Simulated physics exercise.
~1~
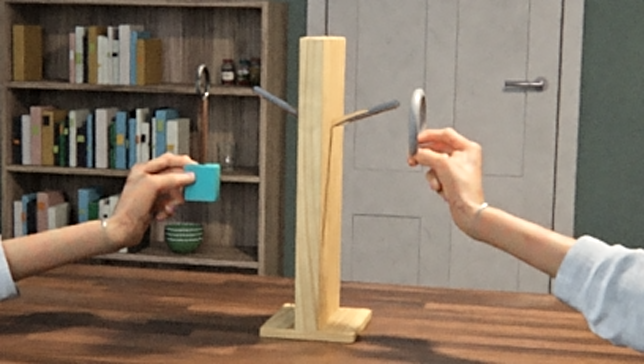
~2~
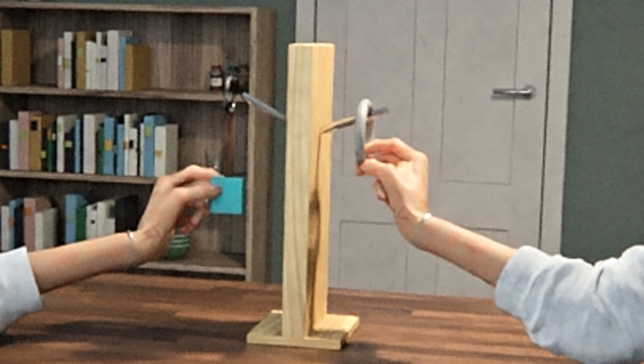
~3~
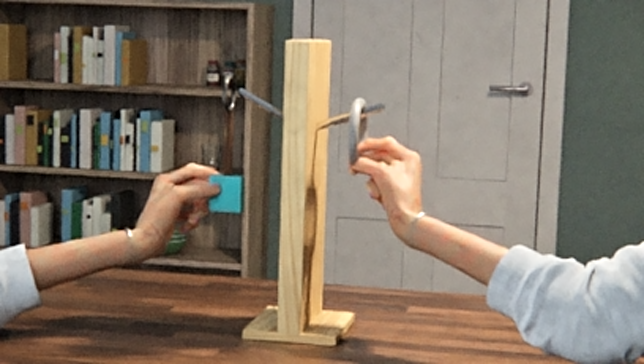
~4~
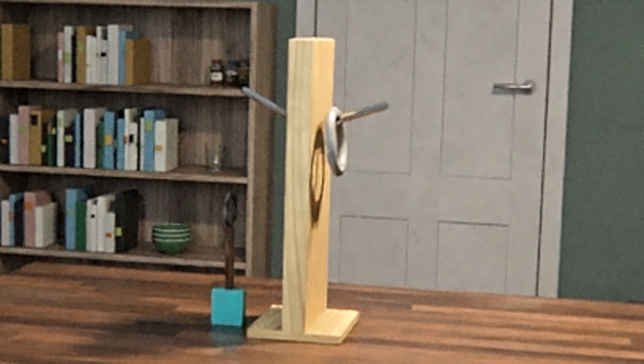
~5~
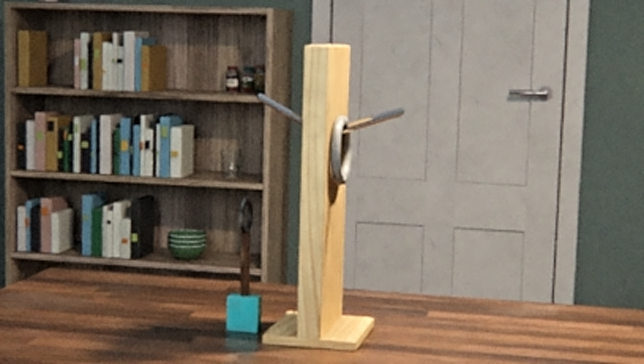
Two hands releasing a grey ring and a turquoise brush at a wooden peg stand, the ring hanging, the brush dropping to the table.
